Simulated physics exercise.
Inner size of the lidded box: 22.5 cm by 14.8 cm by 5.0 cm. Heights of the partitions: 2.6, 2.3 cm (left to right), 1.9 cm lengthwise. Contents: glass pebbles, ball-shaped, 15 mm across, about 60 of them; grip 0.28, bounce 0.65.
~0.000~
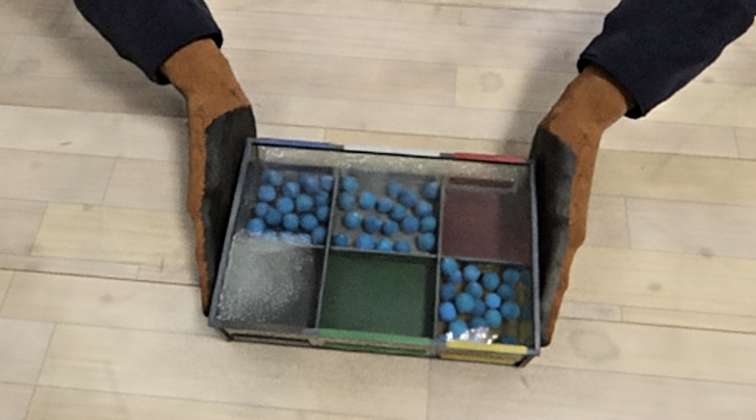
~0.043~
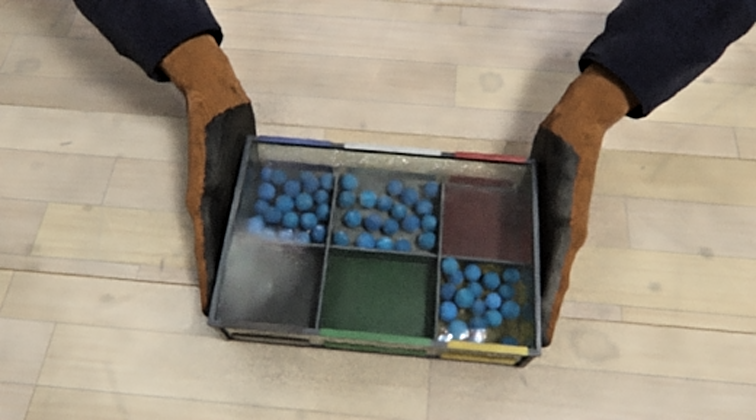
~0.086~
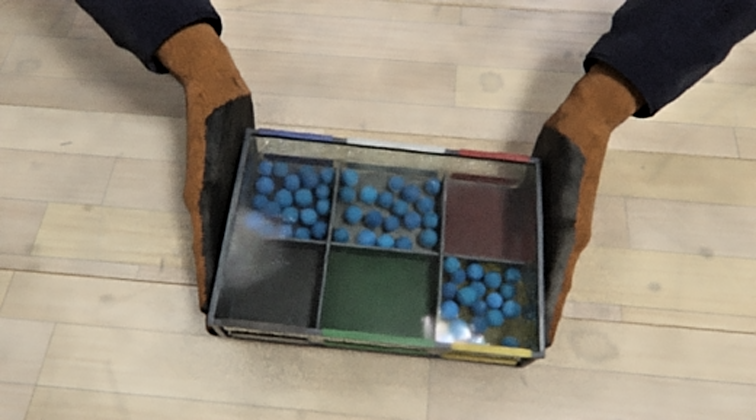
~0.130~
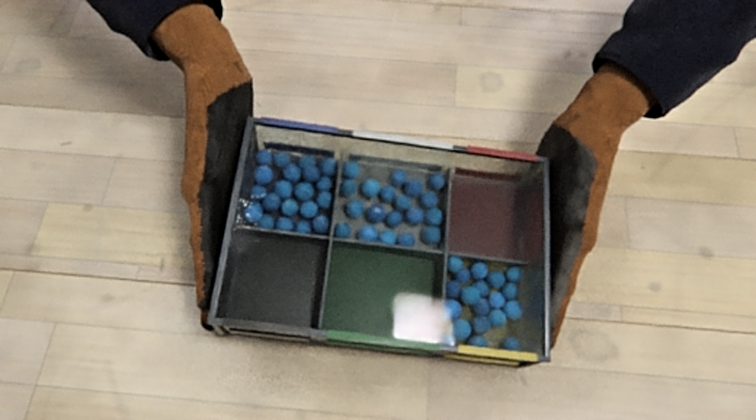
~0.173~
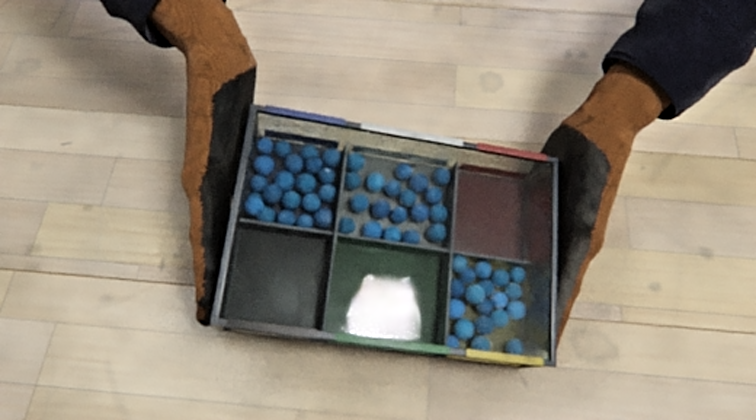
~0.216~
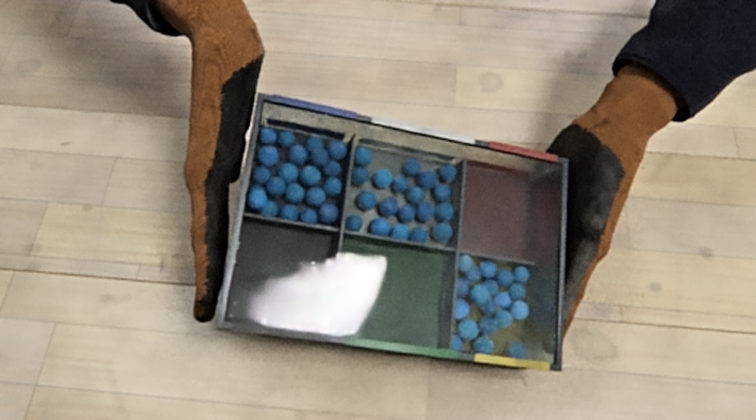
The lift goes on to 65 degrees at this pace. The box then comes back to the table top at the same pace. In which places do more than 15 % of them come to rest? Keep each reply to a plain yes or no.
Here goes: Red no; blue yes; green no; yellow yes; white yes; black no.
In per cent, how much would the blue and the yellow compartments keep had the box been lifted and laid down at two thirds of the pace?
Final split: Blue = 30 %, yellow = 30 %.
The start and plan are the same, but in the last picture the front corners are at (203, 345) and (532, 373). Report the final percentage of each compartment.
Each compartment ends with this per cent: Red 0, blue 30, green 5, yellow 30, white 30 and black 5.
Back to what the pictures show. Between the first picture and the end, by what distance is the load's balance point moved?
Measured shift: Some 2.5 cm.
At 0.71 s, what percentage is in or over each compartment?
Red 0 %, blue 30 %, green 0 %, yellow 30 %, white 30 %, black 0 %.
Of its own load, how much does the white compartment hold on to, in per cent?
Around 100 %.
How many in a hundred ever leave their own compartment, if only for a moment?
10 per cent or so.
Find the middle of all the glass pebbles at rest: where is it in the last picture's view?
My guess is close to (412, 249).
After 0.71 s, tilt 63 degrees; blue 30 %, yellow 30 %, white 30 %.
After 1.03 s, tilt 26 degrees; blue 25 %, green 5 %, yellow 35 %, white 35 %.
Then, at 1.46 s, tilt 0 degrees; blue 25 %, green 5 %, yellow 35 %, white 35 %.
By 2.3 s all is still; red 0 %, blue 25 %, green 5 %, yellow 35 %, white 35 %, black 0 %.
